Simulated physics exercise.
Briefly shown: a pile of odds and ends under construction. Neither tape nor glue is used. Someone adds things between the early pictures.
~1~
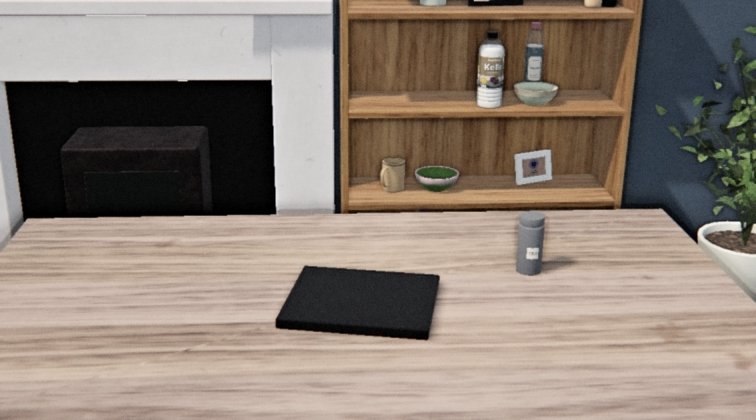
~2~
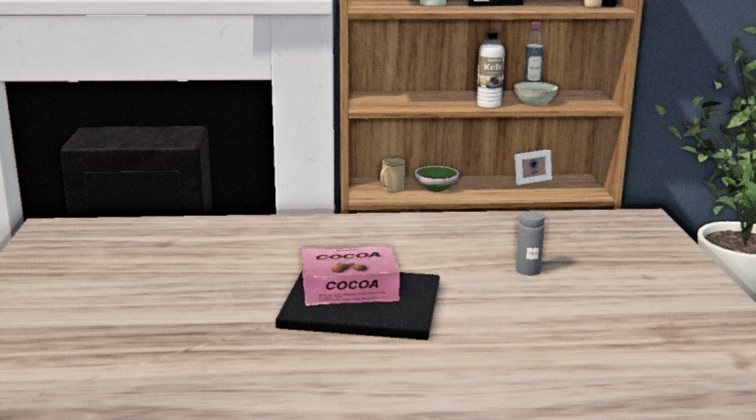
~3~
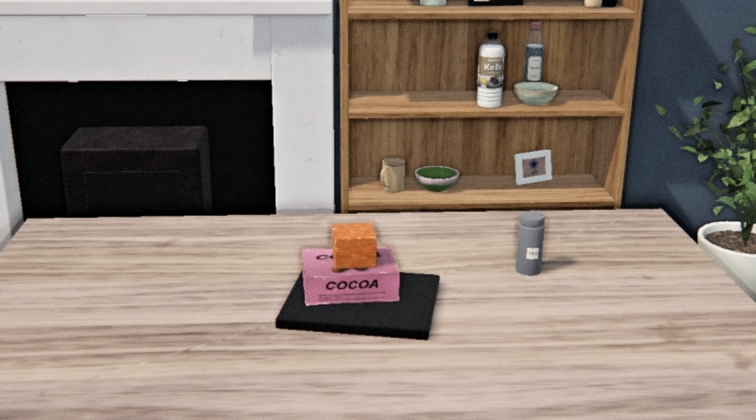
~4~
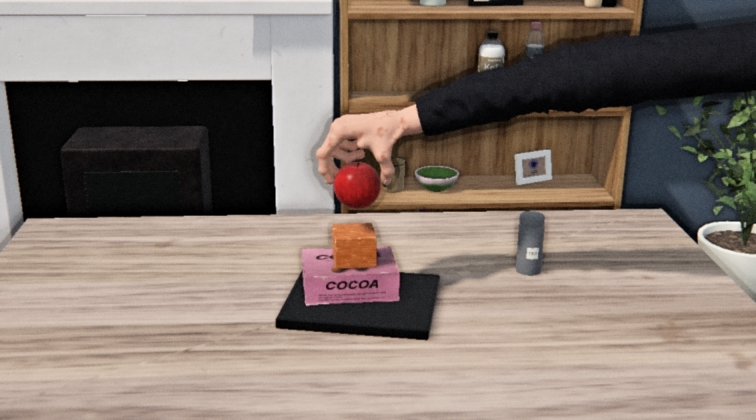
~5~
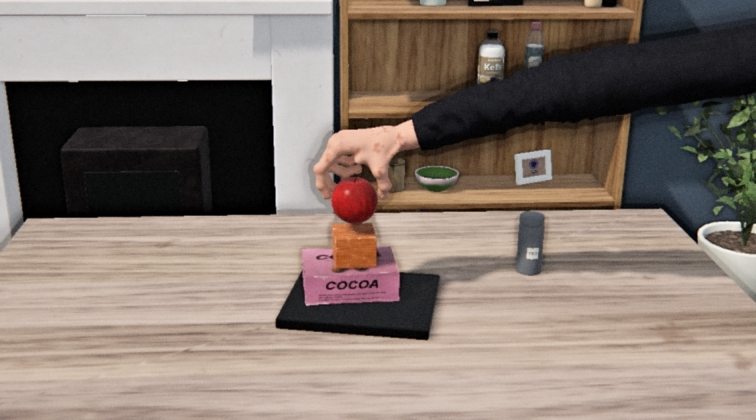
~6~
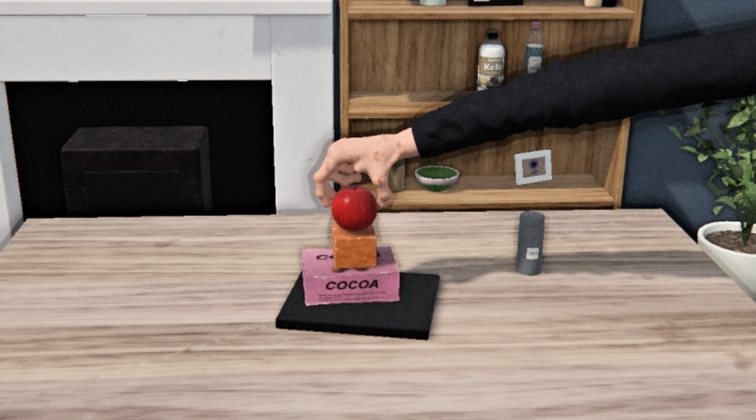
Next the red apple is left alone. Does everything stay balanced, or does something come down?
Safe to say it works.
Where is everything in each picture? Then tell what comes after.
The last thing is not in view yet, in the first frame.
The last thing is not in view yet; black tray (362, 301), in the second frame.
The last thing is not in view yet; pink packet (350, 275), in the third frame.
Still above its spot; red apple (357, 185); black tray (362, 301), in the fourth frame.
Still above its spot; red apple (354, 200); pink packet (350, 275), in the fifth frame.
In place under the hand; red apple (354, 209); black tray (362, 301), in the sixth frame.
Then, 0.20 s past the last view, nothing moves.
Then, 0.30 s past the last view, red apple resting near (354, 209).
Finally, all 5 still in place. Final places as the last picture's camera would see them, red apple near (354, 209). The pile holds.
